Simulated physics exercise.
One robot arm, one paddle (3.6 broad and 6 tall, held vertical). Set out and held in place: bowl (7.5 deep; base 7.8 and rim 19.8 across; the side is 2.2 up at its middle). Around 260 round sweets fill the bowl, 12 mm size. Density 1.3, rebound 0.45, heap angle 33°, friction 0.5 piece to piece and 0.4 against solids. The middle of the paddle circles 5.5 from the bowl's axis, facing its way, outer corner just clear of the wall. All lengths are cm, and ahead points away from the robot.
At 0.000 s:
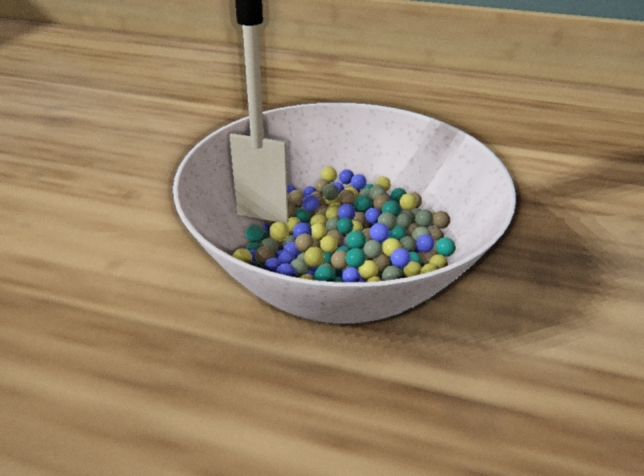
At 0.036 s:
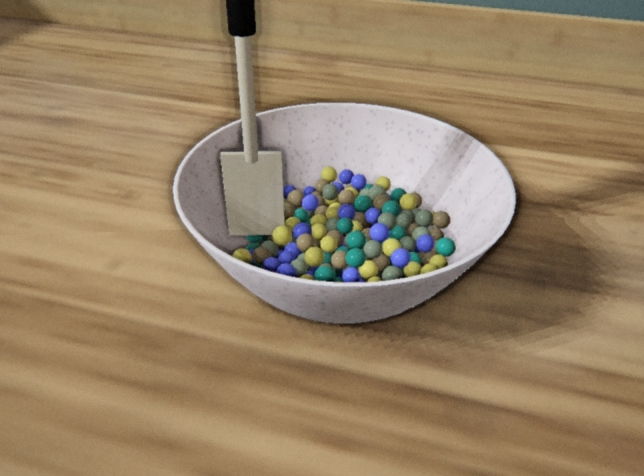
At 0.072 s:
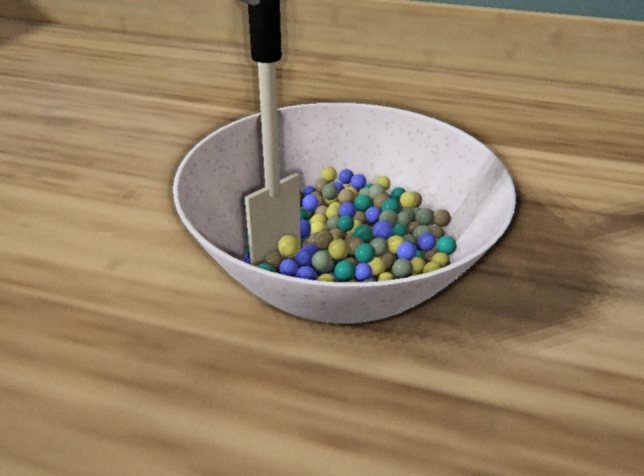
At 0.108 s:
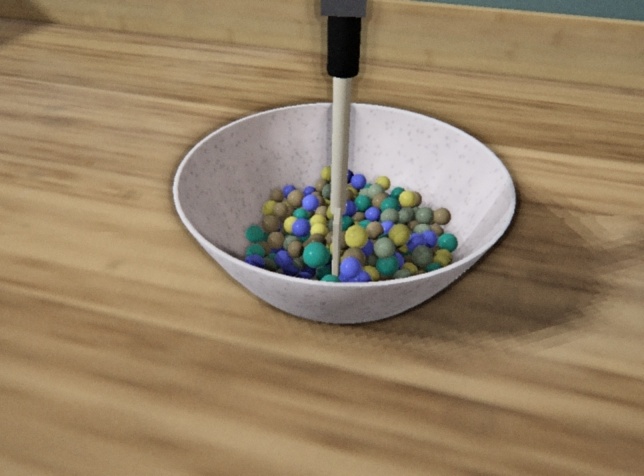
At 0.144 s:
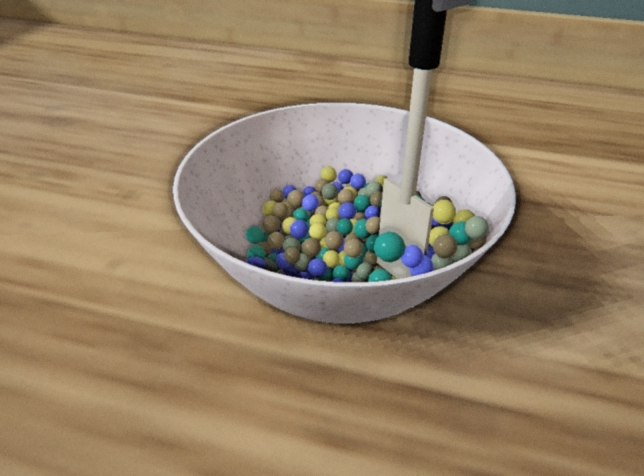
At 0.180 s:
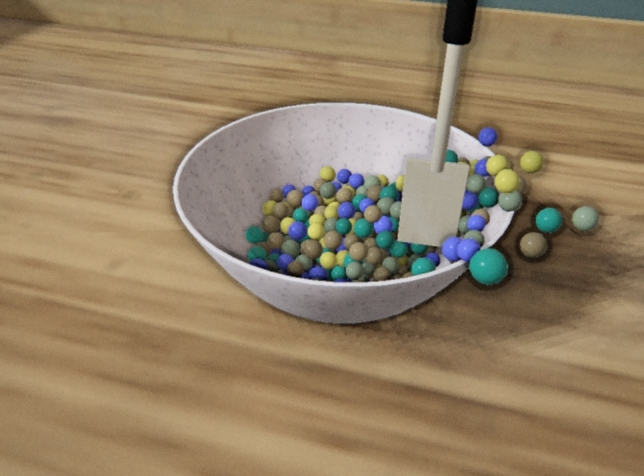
To begin with, a vertical paddle stands at the left inside a speckled white bowl of small colourful balls on a wooden surface. It shifts slightly left, then sweeps along the near side toward the right, pushing balls ahead of it, and finally several balls spread over and beyond the right rim.
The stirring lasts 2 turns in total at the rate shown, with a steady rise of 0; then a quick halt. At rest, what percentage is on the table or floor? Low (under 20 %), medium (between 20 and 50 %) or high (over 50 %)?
On the table or floor the share is medium, between 20 and 50 %.
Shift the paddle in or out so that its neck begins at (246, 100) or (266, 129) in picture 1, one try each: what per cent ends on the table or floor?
About 10 and 40 per cent.
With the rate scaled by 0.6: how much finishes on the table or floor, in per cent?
About 5 per cent.
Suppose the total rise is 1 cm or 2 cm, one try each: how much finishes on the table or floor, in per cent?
Some 20 and 15 per cent.
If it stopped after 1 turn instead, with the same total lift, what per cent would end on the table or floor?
It would be near 20 per cent.
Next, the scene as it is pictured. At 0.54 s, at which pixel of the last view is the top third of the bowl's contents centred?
Near (371, 214).
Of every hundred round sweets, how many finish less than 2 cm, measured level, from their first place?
Roughly 25 per cent.
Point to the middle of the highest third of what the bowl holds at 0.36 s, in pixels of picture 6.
Near (265, 218).
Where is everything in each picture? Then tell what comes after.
In the first frame, the paddle neck at (256, 116), 0° round; upper third of the load around (359, 234), from x 240 to 445, top at y 175; 263 in the bowl.
In the second frame, the paddle neck at (250, 130), 19° round; upper third of the load around (359, 236), from x 240 to 445, top at y 175.
In the third frame, the paddle neck at (272, 161), 60° round; upper third of the load around (359, 243), from x 255 to 445, top at y 175.
In the fourth frame, the paddle neck at (339, 179), 101° round; upper third of the load around (374, 243), from x 255 to 450, top at y 175; 262 in the bowl, 1 in flight or on the tool.
In the fifth frame, the paddle neck at (411, 168), 143° round; upper third of the load around (412, 229), from x 255 to 475, top at y 175; 262 in the bowl, 1 in flight or on the tool.
In the sixth frame, the paddle neck at (442, 139), 184° round; upper third of the load around (431, 203), from x 255 to 585, top at y 135; 257 in the bowl, 6 in flight or on the tool.
After 0.36 s, 29° round, highest piece 12 above the table; 215 in the bowl, 15 on the table or floor, 33 in flight or on the tool.
After 0.54 s, 234° round, highest piece 10 above the table; 191 in the bowl, 56 on the table or floor, 16 in flight or on the tool.
After 0.82 s, 0° round, highest piece 11 above the table; 177 in the bowl, 82 on the table or floor, 4 in flight or on the tool.
After 1.52 s, 0° round, highest piece 4 above the table; 177 in the bowl, 86 on the table or floor.
In the end, 177 in the bowl, 86 on the table or floor. That is 33 % on the table or floor.
